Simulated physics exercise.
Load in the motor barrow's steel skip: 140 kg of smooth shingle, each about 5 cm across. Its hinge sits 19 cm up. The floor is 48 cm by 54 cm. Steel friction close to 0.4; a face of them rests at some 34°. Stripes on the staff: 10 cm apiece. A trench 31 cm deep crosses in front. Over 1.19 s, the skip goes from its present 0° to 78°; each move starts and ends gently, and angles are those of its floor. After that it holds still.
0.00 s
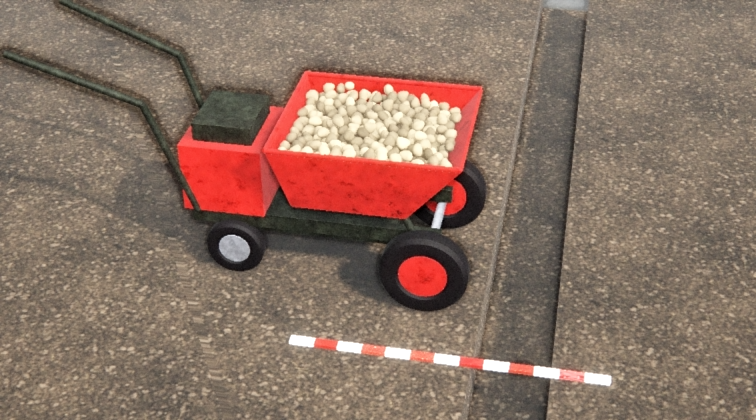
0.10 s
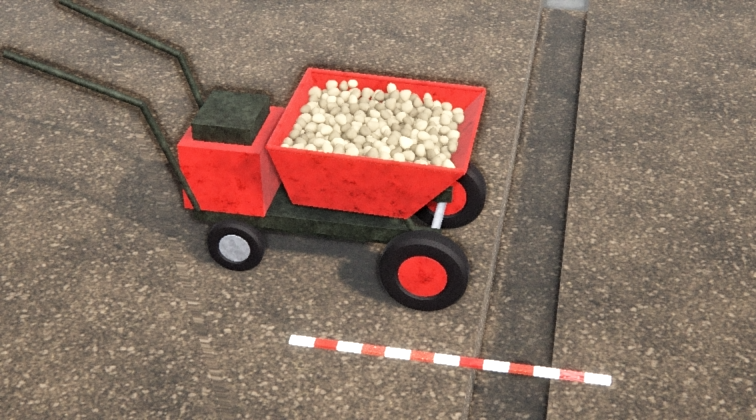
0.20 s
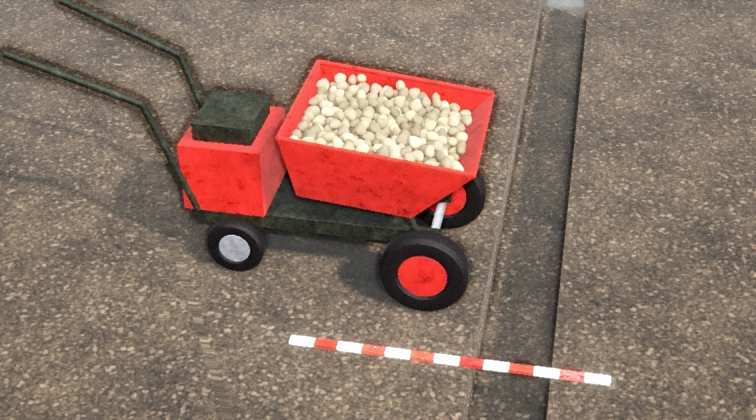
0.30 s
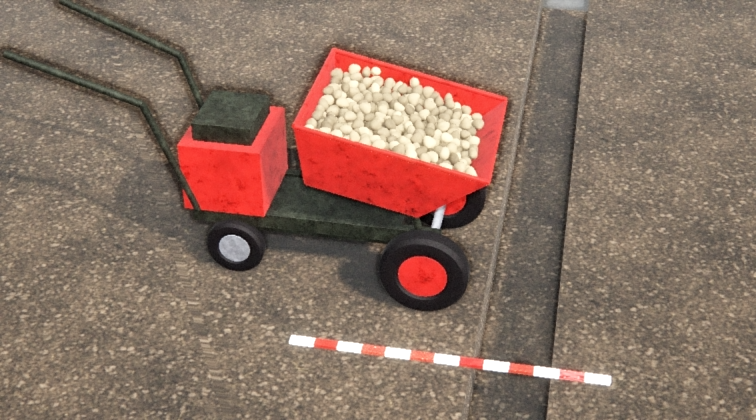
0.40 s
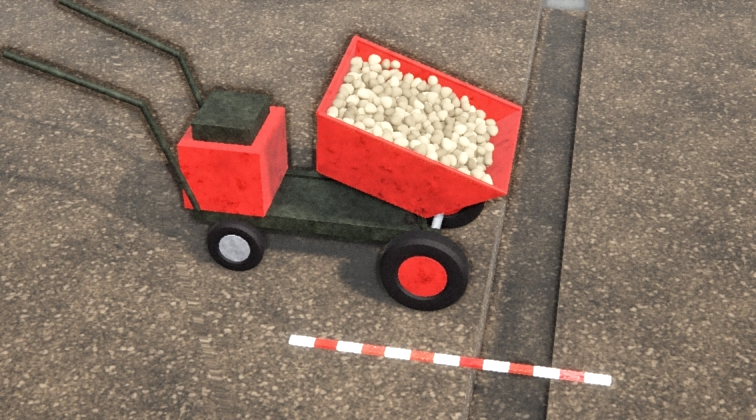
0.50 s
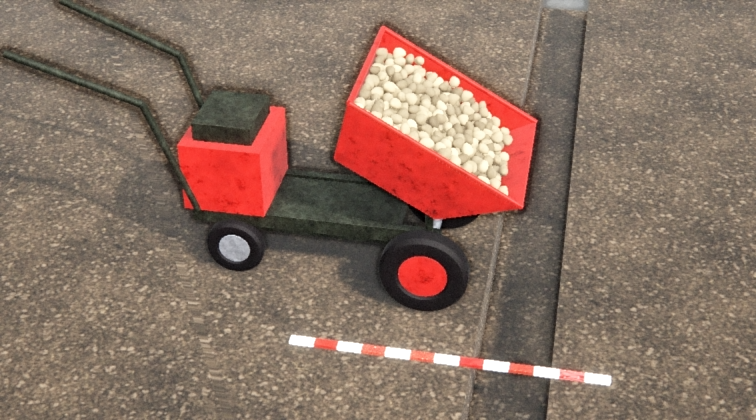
To begin with, a red skip heaped with pale stones sits level on a small motor barrow, beside a dark trench and a red-and-white striped staff. The skip then tilts forward to the right, its rear rising steadily into a clear slope, while the barrow stays still.
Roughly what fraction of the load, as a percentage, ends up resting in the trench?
Roughly 12 per cent of the load.
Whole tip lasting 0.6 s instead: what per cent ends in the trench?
Roughly 5% would finish there.
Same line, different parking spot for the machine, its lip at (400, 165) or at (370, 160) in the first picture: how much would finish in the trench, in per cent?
The first start gives about 70 per cent, the second about 95.
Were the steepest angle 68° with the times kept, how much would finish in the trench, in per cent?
Roughly 15 per cent would end in the trench.
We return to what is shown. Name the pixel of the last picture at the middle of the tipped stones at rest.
I'd point to around (636, 283).
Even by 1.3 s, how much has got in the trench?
I'd say near 0 per cent at that time.
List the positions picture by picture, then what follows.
Lip at (461, 171), floor tilted 0°, highest stones at (387, 104), in the first frame.
The skip is at 2°, its lip at (465, 172); the top of the load is at (380, 102); the stones move at 0.3 m/s on average, in the second frame.
Lip at (475, 176), floor tilted 6°, highest stones at (346, 86); the stones move at 0.5 m/s on average, in the third frame.
The skip is at 12°, its lip at (489, 183); the top of the load is at (350, 78); the stones move at 0.7 m/s on average, in the fourth frame.
Lip at (506, 193), floor tilted 21°, highest stones at (357, 72); the stones move at 0.8 m/s on average, in the fifth frame.
The skip is at 30°, its lip at (522, 207); the top of the load is at (382, 64); the stones move at 0.9 m/s on average, in the sixth frame.
After 0.9 s the floor is at 66°; 99 % in the skip, 1 % past the trench; the foremost stones are at (581, 236).
After 1.3 s the floor is at 78°; 35 % in the skip, 1 % in the trench, 65 % past the trench; the foremost stones are at (722, 298).
After 1.6 s the floor is at 78°; 5 % in the skip, 5 % in the trench, 90 % past the trench; the foremost stones are past the picture's edge.
After 3.6 s the floor is at 78°; 0 % in the skip, 12 % in the trench, 88 % past the trench; the foremost stones are past the picture's edge.
